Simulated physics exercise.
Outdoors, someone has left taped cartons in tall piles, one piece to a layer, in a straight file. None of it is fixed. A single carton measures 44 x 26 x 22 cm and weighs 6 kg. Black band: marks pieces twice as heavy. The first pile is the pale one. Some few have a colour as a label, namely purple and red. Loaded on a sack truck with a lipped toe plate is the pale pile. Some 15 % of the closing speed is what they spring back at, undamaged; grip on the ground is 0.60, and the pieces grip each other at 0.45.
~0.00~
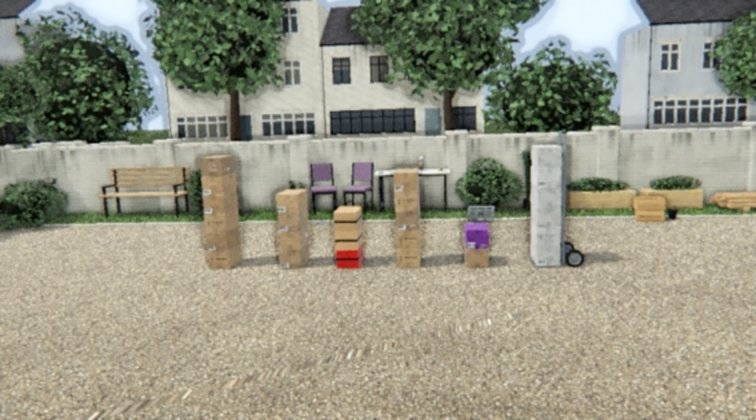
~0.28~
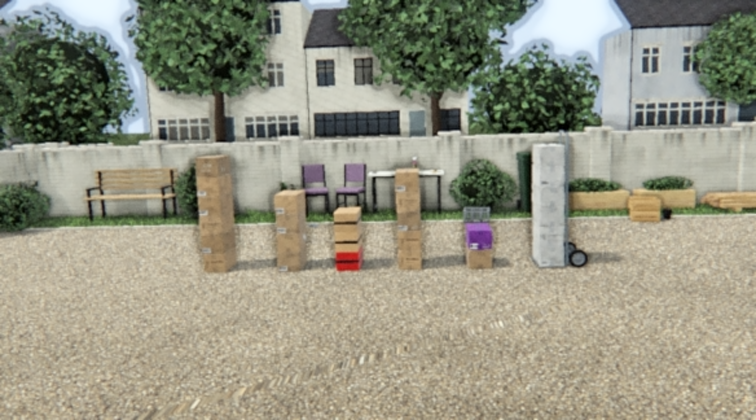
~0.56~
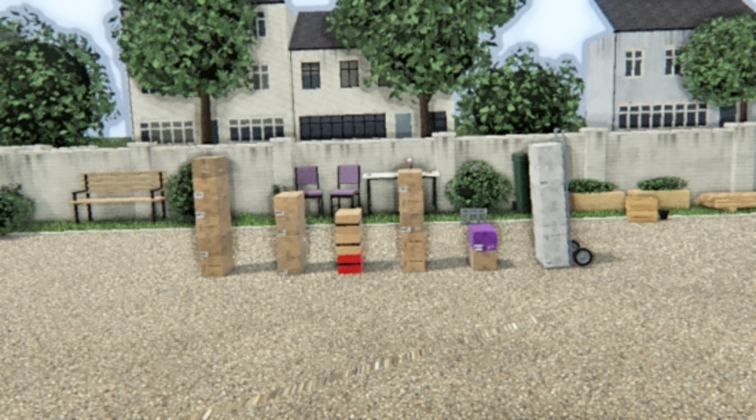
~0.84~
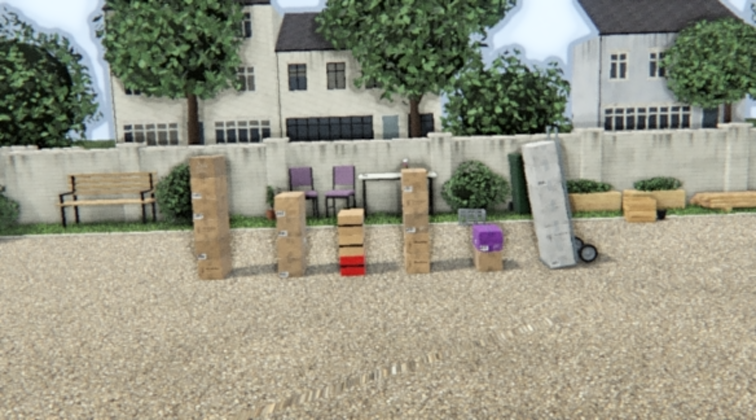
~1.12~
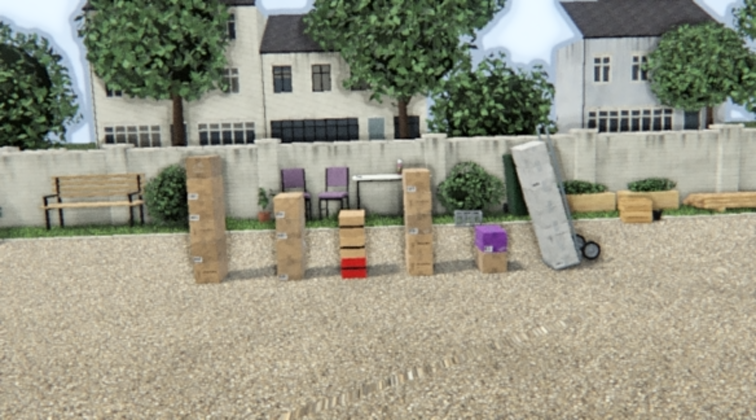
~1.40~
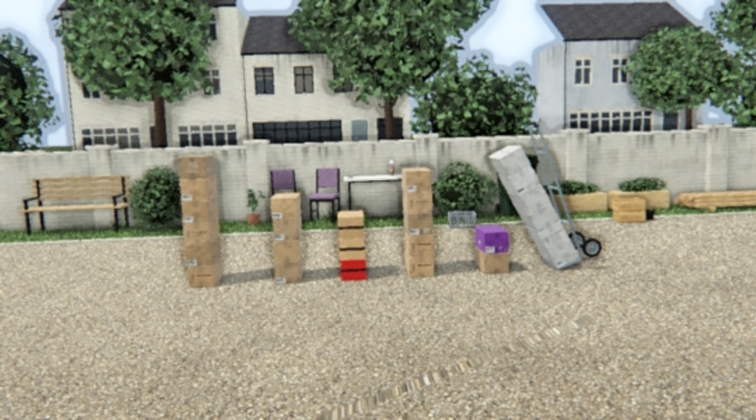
On a gravel yard before a pale wall, several stacks of boxes stood in a row while the tall pale stack on a hand truck tilted steadily left, its top leaning further than the truck.
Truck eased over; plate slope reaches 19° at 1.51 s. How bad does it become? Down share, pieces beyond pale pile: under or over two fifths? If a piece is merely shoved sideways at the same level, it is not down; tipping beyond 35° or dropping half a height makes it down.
Under.
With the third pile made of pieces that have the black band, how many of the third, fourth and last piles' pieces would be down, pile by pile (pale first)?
Down per pile - third: 0, fourth: 0, last: 0.
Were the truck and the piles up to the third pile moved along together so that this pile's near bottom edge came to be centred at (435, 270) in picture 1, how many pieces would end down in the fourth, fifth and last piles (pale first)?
Down per pile: Fourth 0, fifth 0, last 0.
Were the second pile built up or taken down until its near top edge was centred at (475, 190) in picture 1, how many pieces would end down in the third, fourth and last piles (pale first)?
Result: Third pile 4, fourth pile 3, last pile 0.
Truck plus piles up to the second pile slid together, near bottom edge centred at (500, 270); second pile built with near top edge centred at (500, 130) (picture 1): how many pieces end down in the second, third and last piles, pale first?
Down by pile: Second 6, third 5, last 0.
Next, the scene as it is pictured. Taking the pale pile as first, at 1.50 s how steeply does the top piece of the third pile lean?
Tilt: Near 0 degrees.
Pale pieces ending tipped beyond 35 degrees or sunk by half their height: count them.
6 of the pale pieces.
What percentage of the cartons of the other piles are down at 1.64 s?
By that time it is 0 percent.
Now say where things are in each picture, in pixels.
In the first frame (we follow the side turned to the camera; the camera moves round a little), truck frame (565, 160) 0° forward; red carton (347, 260); purple carton (478, 240); no other piece has moved.
Truck frame (567, 159) 0° forward; purple carton (481, 240), in the second frame.
Truck frame (565, 157) 4° forward, top of the pale pile leaning 4°; purple carton (485, 241); no other piece has moved, in the third frame.
Truck frame (560, 155) 10° forward, top of the pale pile leaning 10°; red carton (352, 266); no other piece has moved, in the fourth frame.
Truck frame (553, 154) 15° forward, top of the pale pile leaning 16°; red carton (354, 268); no other piece has moved, in the fifth frame.
Truck frame (548, 153) 19° forward, top of the pale pile leaning 27°; red carton (353, 270); purple carton (497, 243); no other piece has moved, in the sixth frame.
Around 1.50 s, 1 of the pale pile down; none of the 20 other cartons down.
Around 1.64 s, 6 of the pale pile down; none of the 20 other cartons down.
Around 1.84 s, 6 of the pale pile down; none of the 20 other cartons down, 3 disturbed; purple carton displaced 8 cm.
Around 2.32 s, 6 of the pale pile down; none of the 20 other cartons down, 5 disturbed; purple carton displaced 10 cm.
Finally (3.7 s), 6 of the pale pile down; none of the 20 other cartons down, 5 disturbed; purple carton displaced 10 cm; red carton unmoved. That is 0 per cent. Seen by the last camera, middles, purple carton near (482, 239), red carton near (353, 265).
